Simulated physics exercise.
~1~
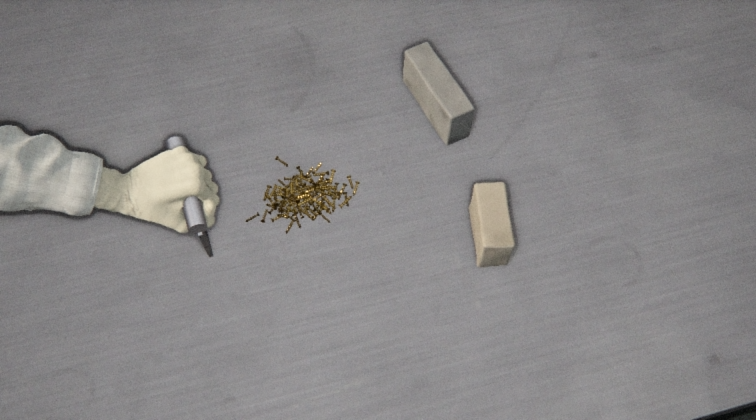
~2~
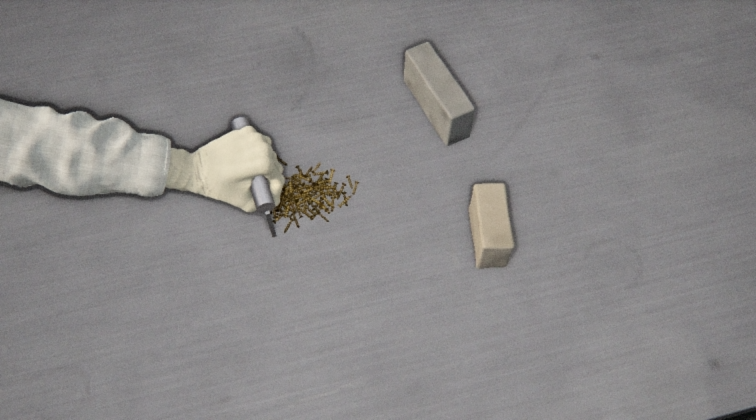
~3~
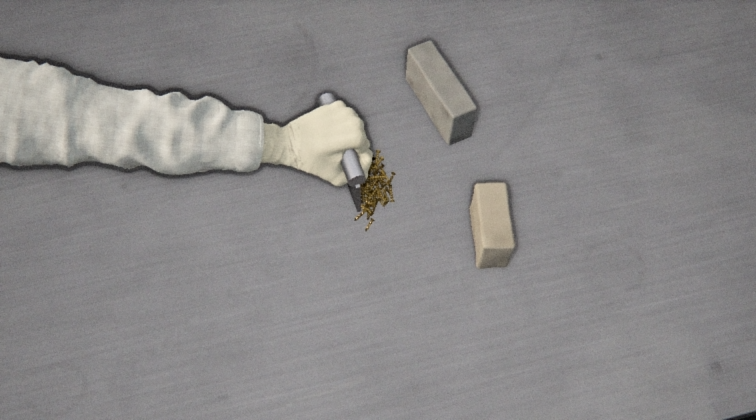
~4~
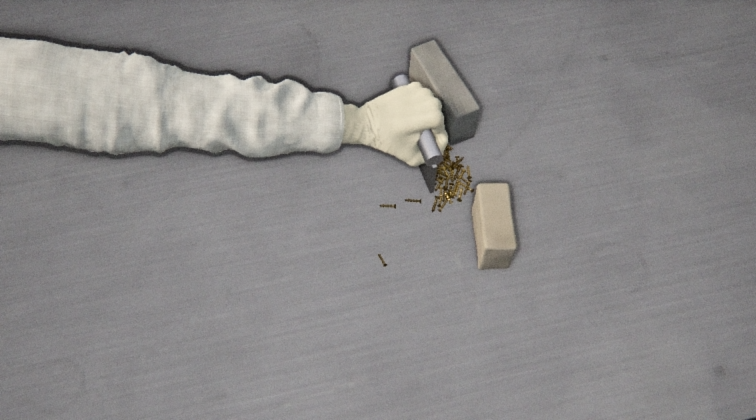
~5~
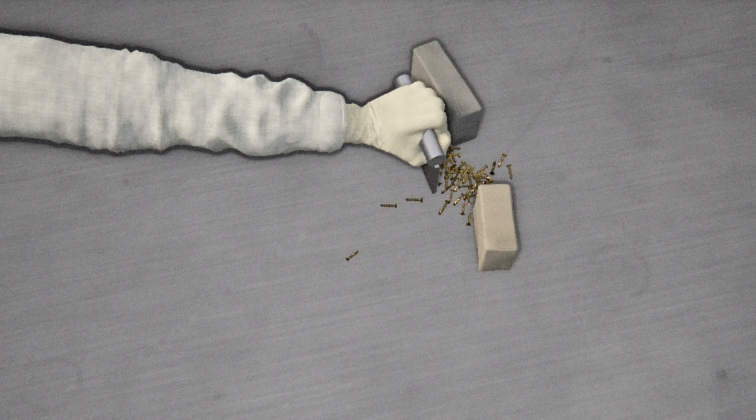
A gloved hand with a scraper pushes brass-coloured screws right until most bunch before two blocks.
